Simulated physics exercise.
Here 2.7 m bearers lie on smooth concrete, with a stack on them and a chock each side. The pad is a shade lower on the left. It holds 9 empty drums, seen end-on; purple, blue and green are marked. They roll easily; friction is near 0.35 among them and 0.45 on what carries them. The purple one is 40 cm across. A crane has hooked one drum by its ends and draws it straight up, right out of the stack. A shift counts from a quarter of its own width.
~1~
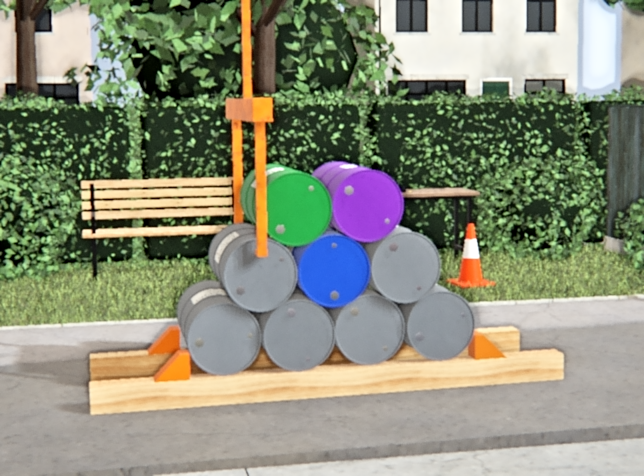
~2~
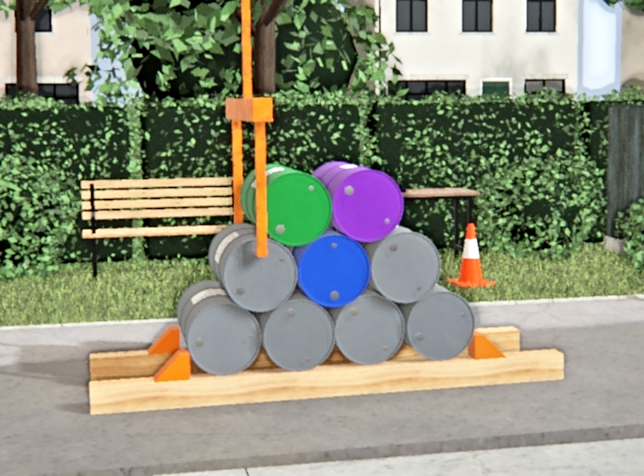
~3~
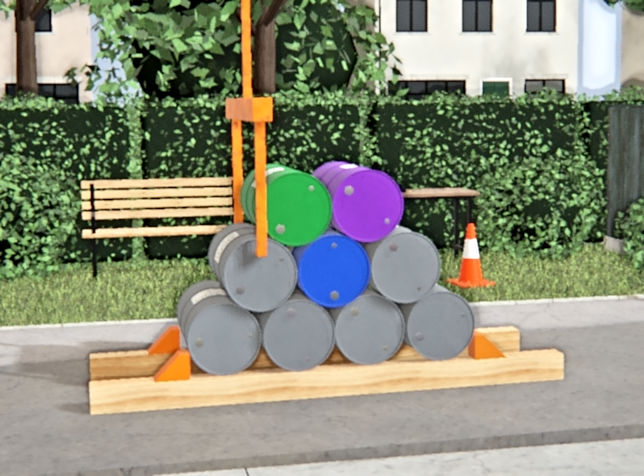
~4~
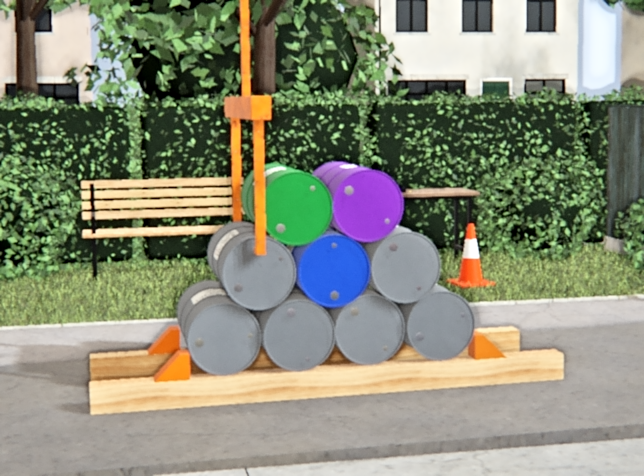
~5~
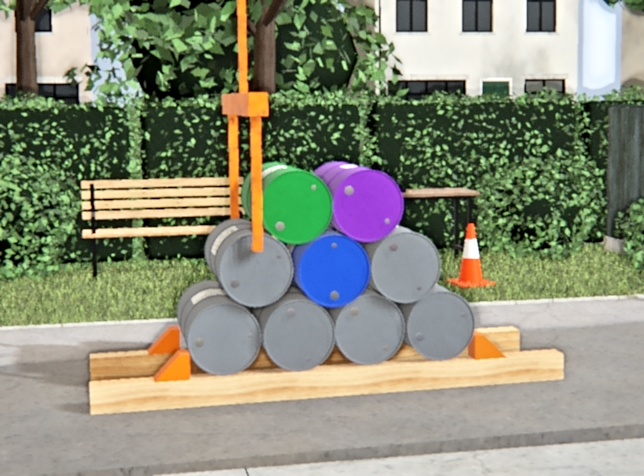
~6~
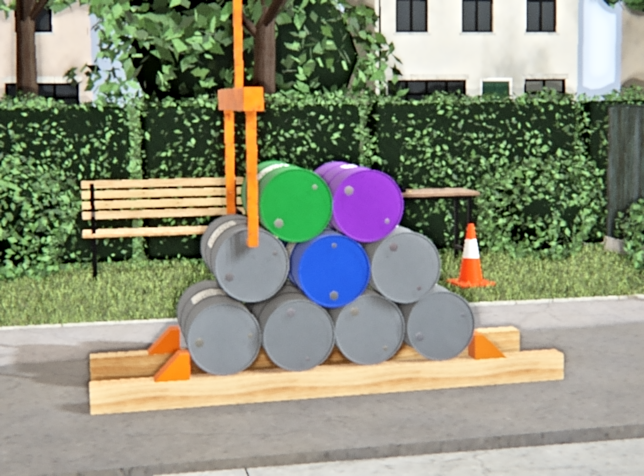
To begin with, a stack of gray, green, purple and blue drums sits still on wooden beams between orange wedges, an orange lifting frame gripping the middle row's left gray drum. Then the frame raises that drum very slightly, edging a little left, while the other drums stay practically in place.
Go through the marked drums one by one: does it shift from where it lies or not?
The purple one holds its place; the blue one is not dislodged; the green one loses its place.
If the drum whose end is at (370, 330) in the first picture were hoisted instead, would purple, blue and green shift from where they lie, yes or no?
Then purple yes, blue yes, green yes.
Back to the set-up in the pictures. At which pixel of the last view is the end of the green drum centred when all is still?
At about (260, 275).
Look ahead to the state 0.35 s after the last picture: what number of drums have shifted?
By then 0.
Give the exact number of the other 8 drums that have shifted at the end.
In all, 1.
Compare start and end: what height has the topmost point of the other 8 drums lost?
Roughly 0 cm.
Then, 0.3 s after the last picture, purple is where it was; blue is unmoved; green is 2 cm higher; 0 others dislodged.
Then, 0.3 s after the last picture, green is unmoved; no change for purple, blue; 0 others dislodged.
Then, 0.5 s after the last picture, green is 5 cm further left and 3 cm lower; no change for purple, blue; 0 others dislodged.
Then, 0.8 s after the last picture, green is 15 cm further left and 15 cm lower; no change for purple, blue; 1 other dislodged.
At rest (1.7 s after the last picture), purple is unmoved; blue is unmoved; green is 20 cm further left and 35 cm lower; 1 other dislodged.
